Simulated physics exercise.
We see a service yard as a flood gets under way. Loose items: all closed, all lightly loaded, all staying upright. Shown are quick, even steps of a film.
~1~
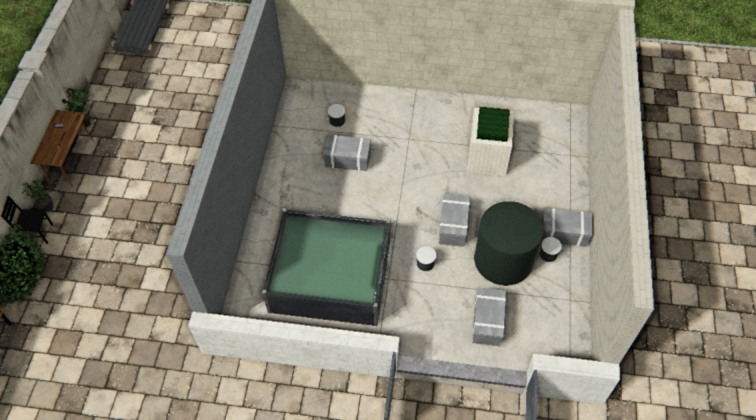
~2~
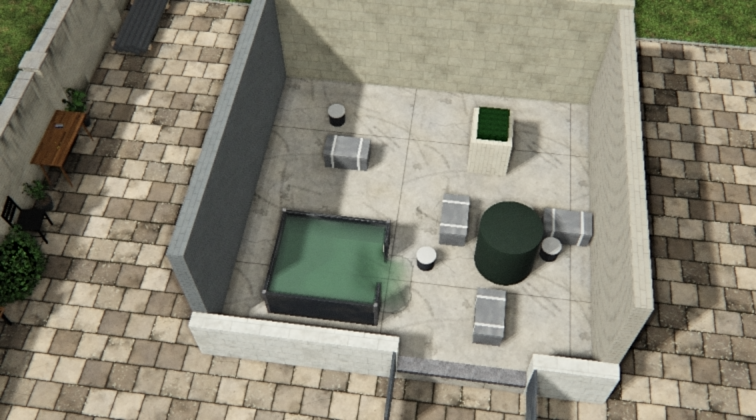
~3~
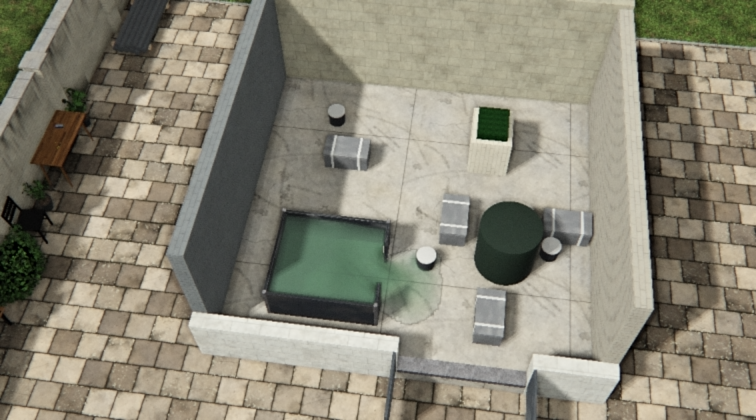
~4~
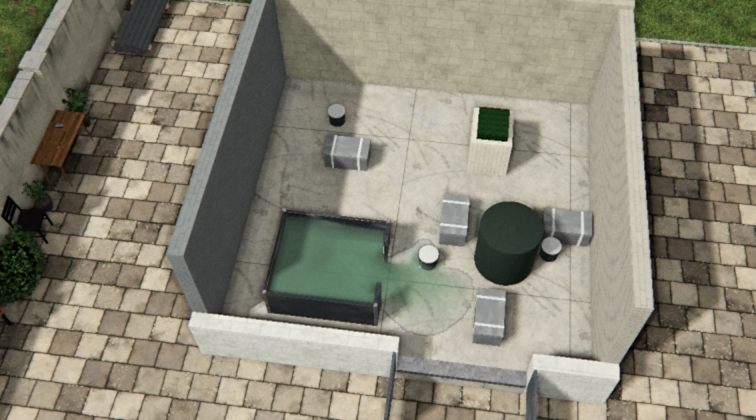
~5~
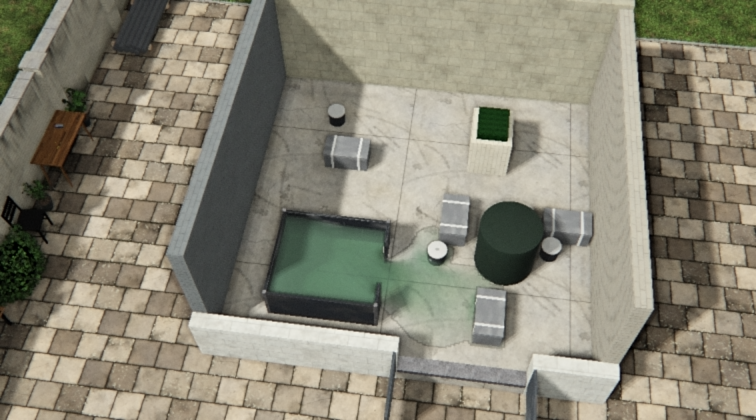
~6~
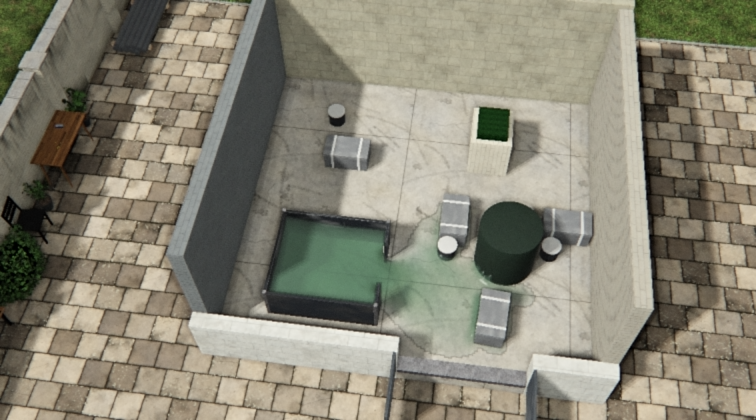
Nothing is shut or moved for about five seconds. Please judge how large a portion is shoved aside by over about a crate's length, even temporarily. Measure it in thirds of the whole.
The share is one to two thirds of the whole.
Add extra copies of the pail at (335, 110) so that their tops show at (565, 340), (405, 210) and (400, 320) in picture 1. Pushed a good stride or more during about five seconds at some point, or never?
First driven off, second remains in place, third remains in place.
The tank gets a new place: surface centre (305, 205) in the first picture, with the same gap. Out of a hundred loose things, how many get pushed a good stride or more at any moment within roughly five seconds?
Roughly 40 %.
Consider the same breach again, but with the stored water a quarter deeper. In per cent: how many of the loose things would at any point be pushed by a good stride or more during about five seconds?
Near 60 in a hundred.
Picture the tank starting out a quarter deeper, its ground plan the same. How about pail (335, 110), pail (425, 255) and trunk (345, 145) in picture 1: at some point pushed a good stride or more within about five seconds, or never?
Fell short, went the distance, fell short.
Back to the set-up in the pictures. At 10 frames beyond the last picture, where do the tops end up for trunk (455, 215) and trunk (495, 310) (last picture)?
Roughly (483, 179) for the first, roughly (572, 335) for the second.
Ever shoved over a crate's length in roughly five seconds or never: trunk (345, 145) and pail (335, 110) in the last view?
Answer in sequence: A shorter distance; a shorter distance.
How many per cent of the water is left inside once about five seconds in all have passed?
I make it 84 per cent.
A moment on, 2 of 8 are well off their spots; 0 afloat.
Next, 3 of 8 are well off their spots; 1 afloat.
Later, 4 of 8 are well off their spots; 2 afloat.
In the end, 5 of 8 are well off their spots, and 5 have been at some point; 3 afloat.
